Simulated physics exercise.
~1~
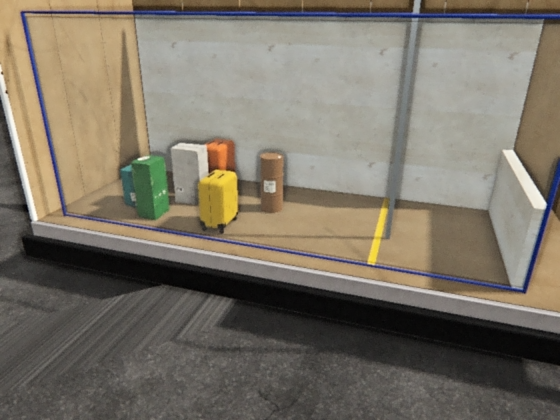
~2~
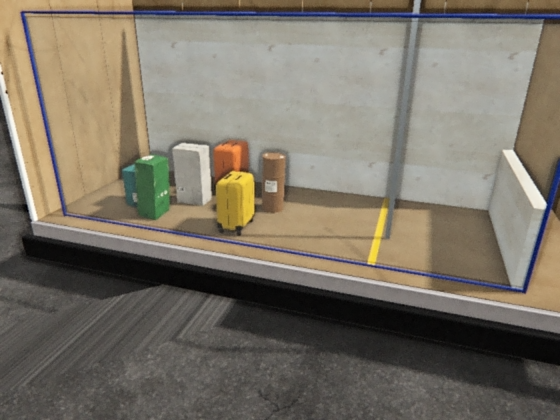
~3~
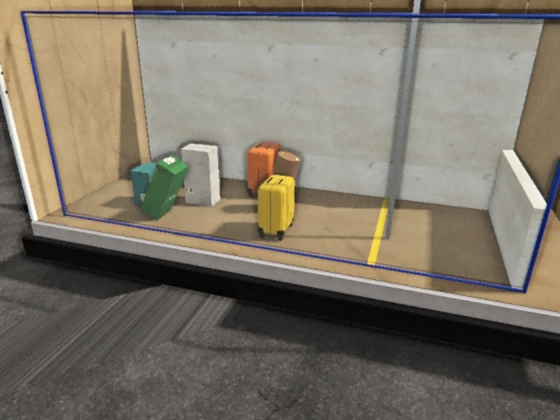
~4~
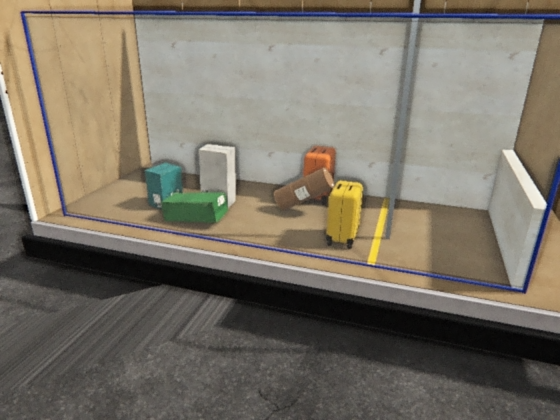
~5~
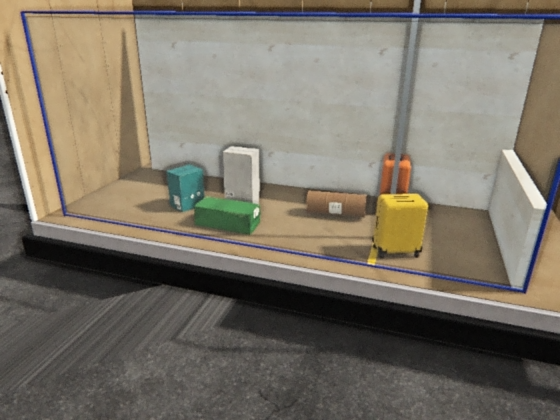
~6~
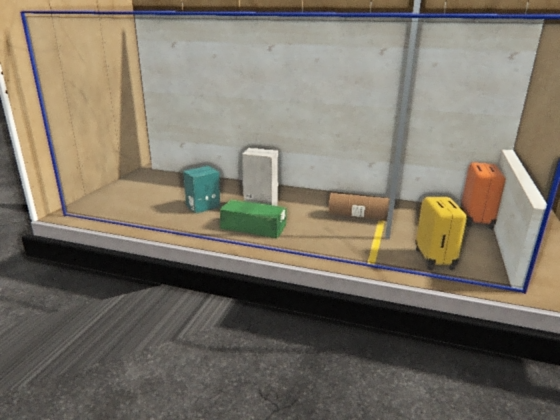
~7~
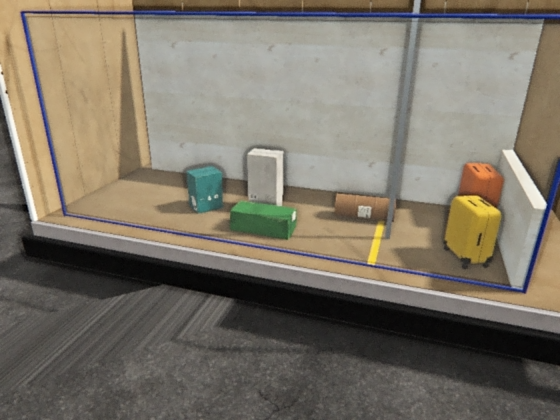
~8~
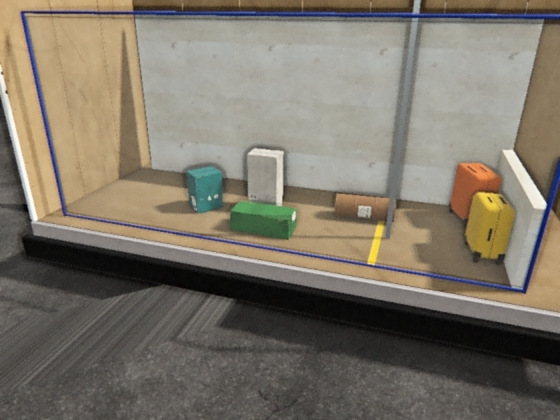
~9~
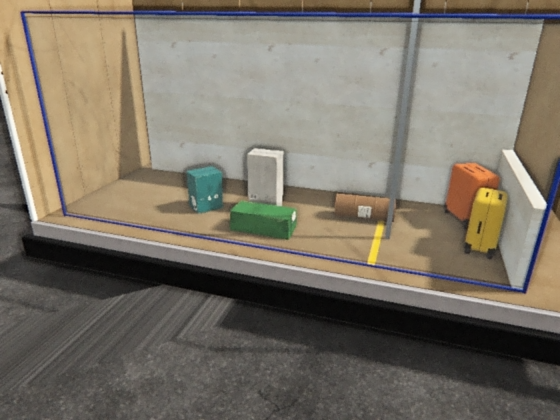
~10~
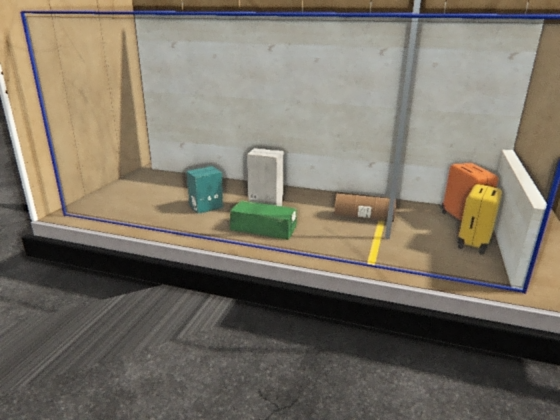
In a walled bay, two upright wheeled cases, yellow and orange, rolled right past the yellow line to the low white wall, while a green box and brown drum toppled and slid, stopping short of the line with the upright white and teal boxes.
